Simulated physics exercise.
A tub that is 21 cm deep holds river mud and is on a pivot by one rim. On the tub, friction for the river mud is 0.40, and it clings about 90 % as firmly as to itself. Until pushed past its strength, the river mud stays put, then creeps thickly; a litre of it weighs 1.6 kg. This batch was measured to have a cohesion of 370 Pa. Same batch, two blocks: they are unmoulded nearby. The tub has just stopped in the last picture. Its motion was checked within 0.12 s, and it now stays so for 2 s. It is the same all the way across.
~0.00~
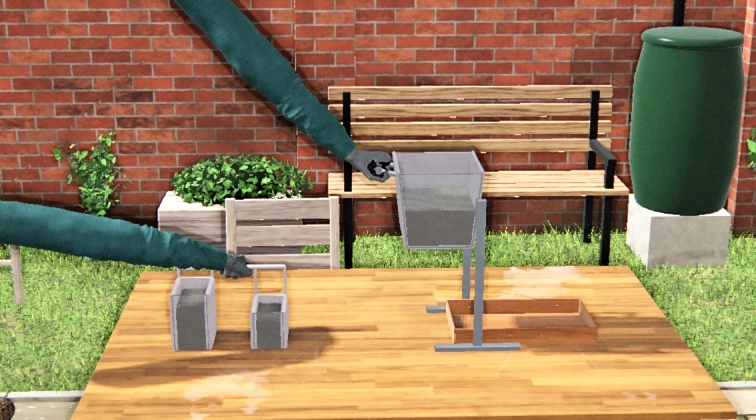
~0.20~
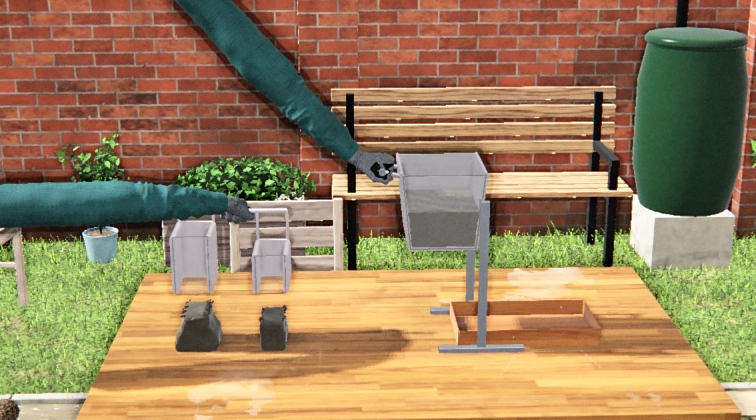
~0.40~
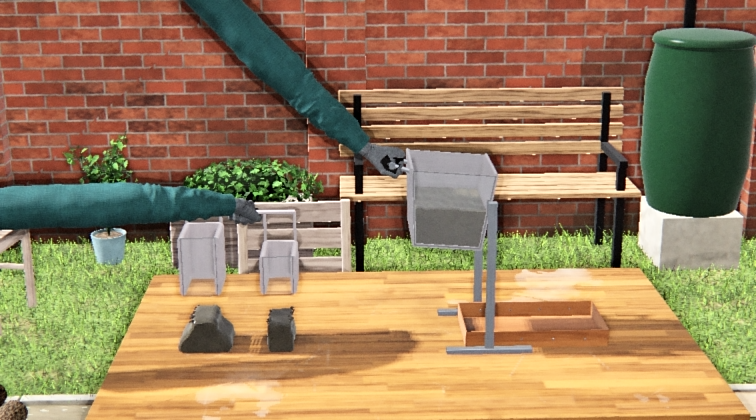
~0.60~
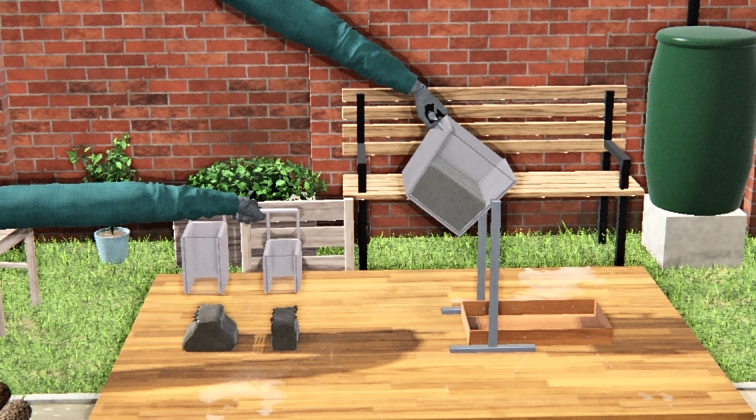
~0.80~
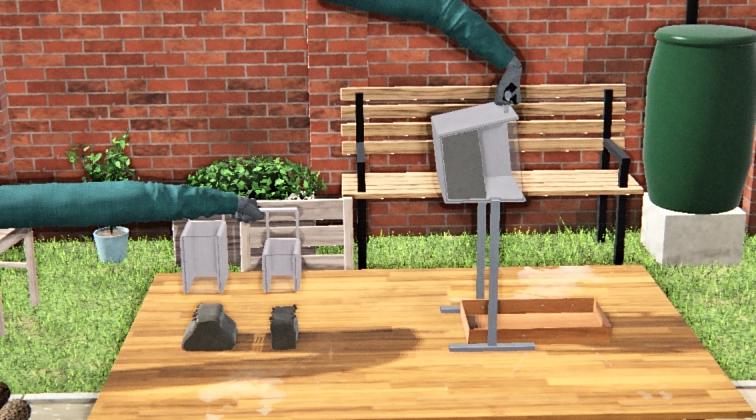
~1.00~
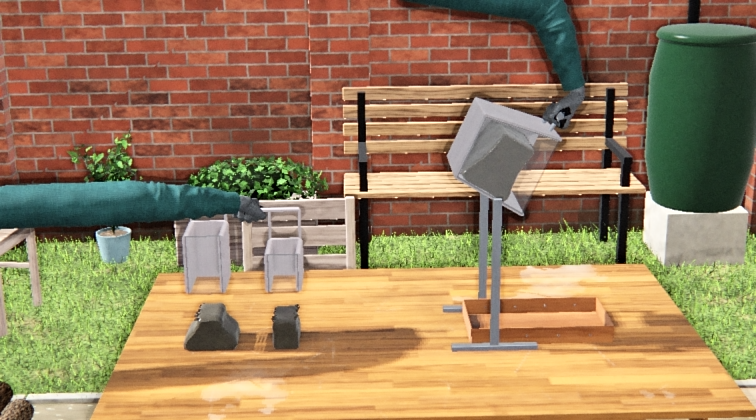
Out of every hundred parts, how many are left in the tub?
Some 0 in every hundred.
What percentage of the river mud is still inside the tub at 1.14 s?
Near 50 %.
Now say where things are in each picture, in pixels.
Handle-side rim at (400, 173), tilt 0 degrees; top of the river mud at (475, 209); blocks stand 14 cm, 8.9 cm (left to right), in the first picture.
Handle-side rim at (404, 175), tilt 0 degrees; top of the river mud at (479, 211); blocks stand 11 cm, 8.7 cm (left to right), in the second picture.
Handle-side rim at (414, 170), tilt 5 degrees; top of the river mud at (419, 208); blocks stand 9.6 cm, 8.6 cm (left to right), in the third picture.
Handle-side rim at (452, 131), tilt 39 degrees; top of the river mud at (433, 166); blocks stand 9.6 cm, 8.6 cm (left to right), in the fourth picture.
Handle-side rim at (518, 120), tilt 84 degrees; top of the river mud at (474, 131); blocks stand 9.6 cm, 8.6 cm (left to right), in the fifth picture.
Handle-side rim at (559, 142), tilt 115 degrees; top of the river mud at (507, 135); blocks stand 9.6 cm, 8.6 cm (left to right), in the sixth picture.
After 1.14 s, the tub is at 115 degrees and holds 48 %.
After 1.31 s, the tub is at 115 degrees and holds 0 %.
After 1.48 s, the tub is at 115 degrees and holds 0 %.
After 1.65 s, the tub is at 115 degrees and holds 0 %.
After 3.00 s, at the end, the tub is at 115 degrees and holds 0 %.
